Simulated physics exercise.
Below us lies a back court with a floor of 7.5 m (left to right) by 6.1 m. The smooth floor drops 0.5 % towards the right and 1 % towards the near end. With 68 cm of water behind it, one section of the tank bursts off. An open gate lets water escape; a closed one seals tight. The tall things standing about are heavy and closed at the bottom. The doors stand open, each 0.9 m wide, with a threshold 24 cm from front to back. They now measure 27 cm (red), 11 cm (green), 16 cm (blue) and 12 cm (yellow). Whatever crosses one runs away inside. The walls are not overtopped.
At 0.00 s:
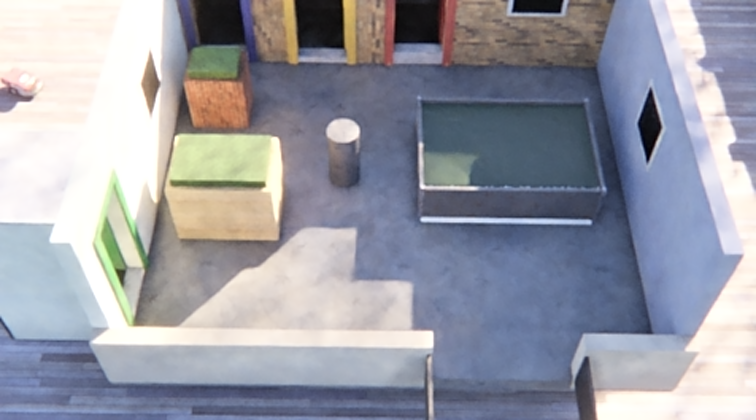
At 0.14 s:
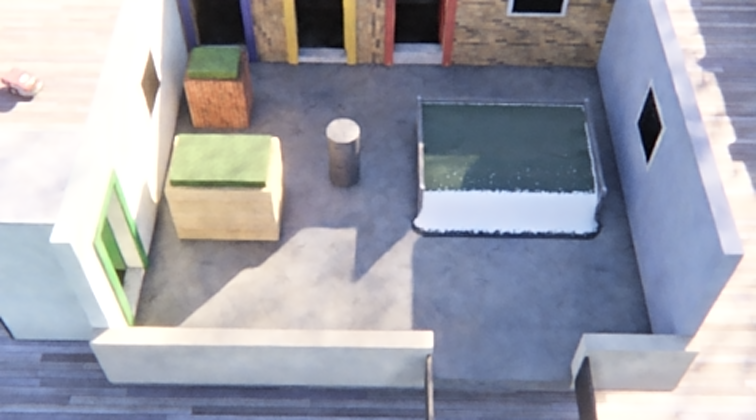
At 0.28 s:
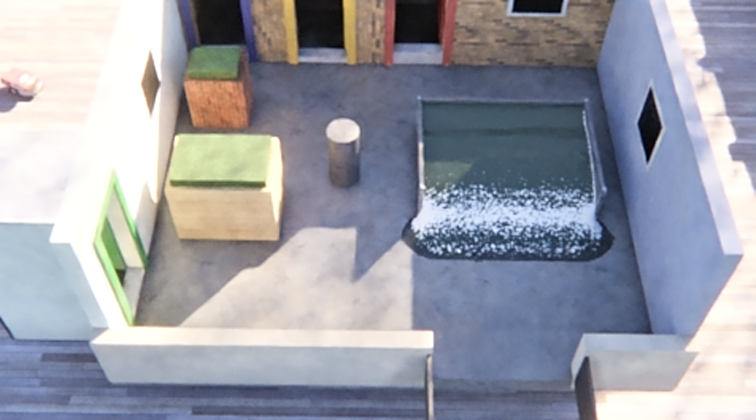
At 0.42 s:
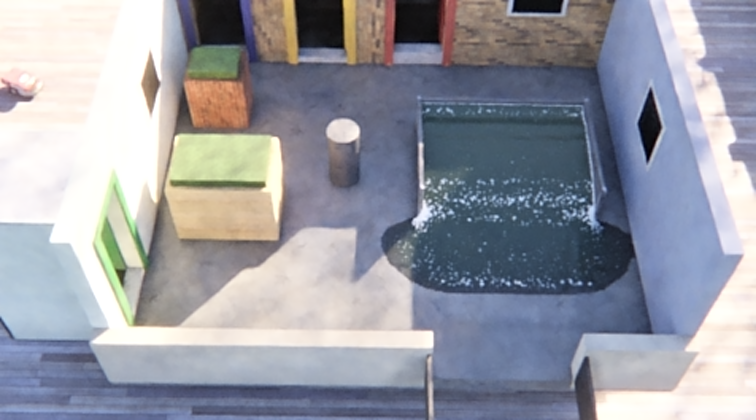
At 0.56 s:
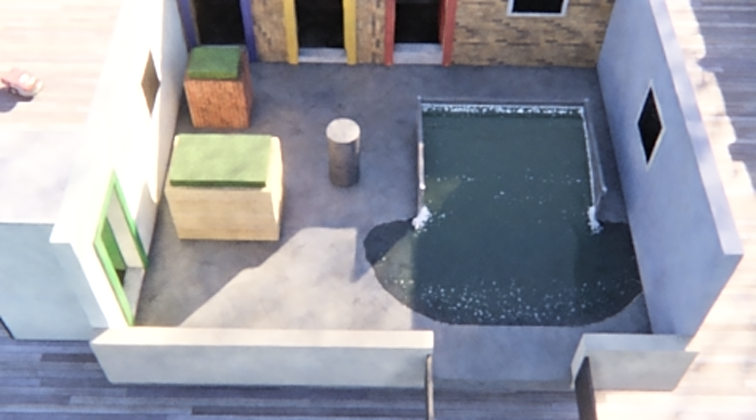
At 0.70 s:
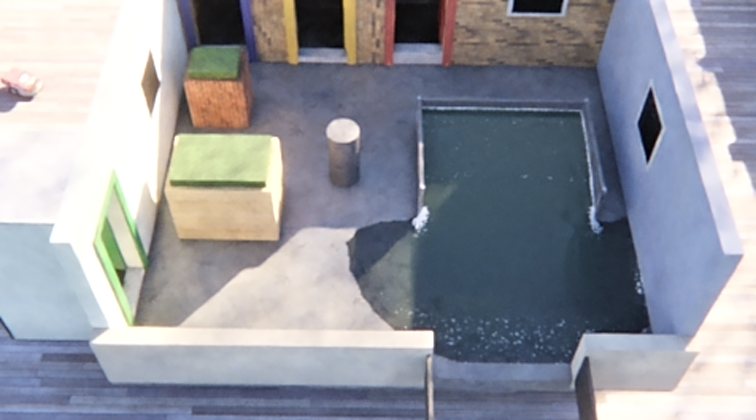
Water bursts from the near side of a raised rectangular tank in a walled courtyard, foaming white at first, then spreads in a dark, widening pool across the grey floor toward the low front wall, while the grass-topped blocks stay still.
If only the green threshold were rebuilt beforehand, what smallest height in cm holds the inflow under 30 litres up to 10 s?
About 7.5 cm.
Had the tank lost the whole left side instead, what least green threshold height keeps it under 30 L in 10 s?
Some 16 cm.
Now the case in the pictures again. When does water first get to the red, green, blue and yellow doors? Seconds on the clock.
Arrival: Red 7.5 s, green 3.0 s, blue 7.0 s, yellow not in the 10 s.
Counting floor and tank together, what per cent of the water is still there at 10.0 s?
Roughly 44 in a hundred.
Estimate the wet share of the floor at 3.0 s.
Near 40 per cent is wet.
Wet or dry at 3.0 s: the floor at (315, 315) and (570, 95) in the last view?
In turn: Wet, dry.
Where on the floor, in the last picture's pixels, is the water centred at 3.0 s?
At about (495, 268).
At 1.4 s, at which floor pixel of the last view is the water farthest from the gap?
Around (320, 361).
After 1.4 s water covers 30 % of the floor, deepest (48 cm) near (650, 354); it has not reached the green door.
After 3.0 s water covers 40 % of the floor, deepest (26 cm) near (652, 366); 6 cm at the green door, 0 litres in over its 11 cm threshold.
After 10.0 s water covers 80 % of the floor, deepest (10 cm) near (320, 361); 7 cm at the green door, 4 litres in over its 11 cm threshold.
At the green door as built, the water arrived by 3.0 s and peaked near 13 cm at 3.6 s.
With a threshold of 6.5 cm, 48 litres would have come in within the 10 s; with 9 cm, 14 litres. So under 30 litres takes about 7.5 cm.
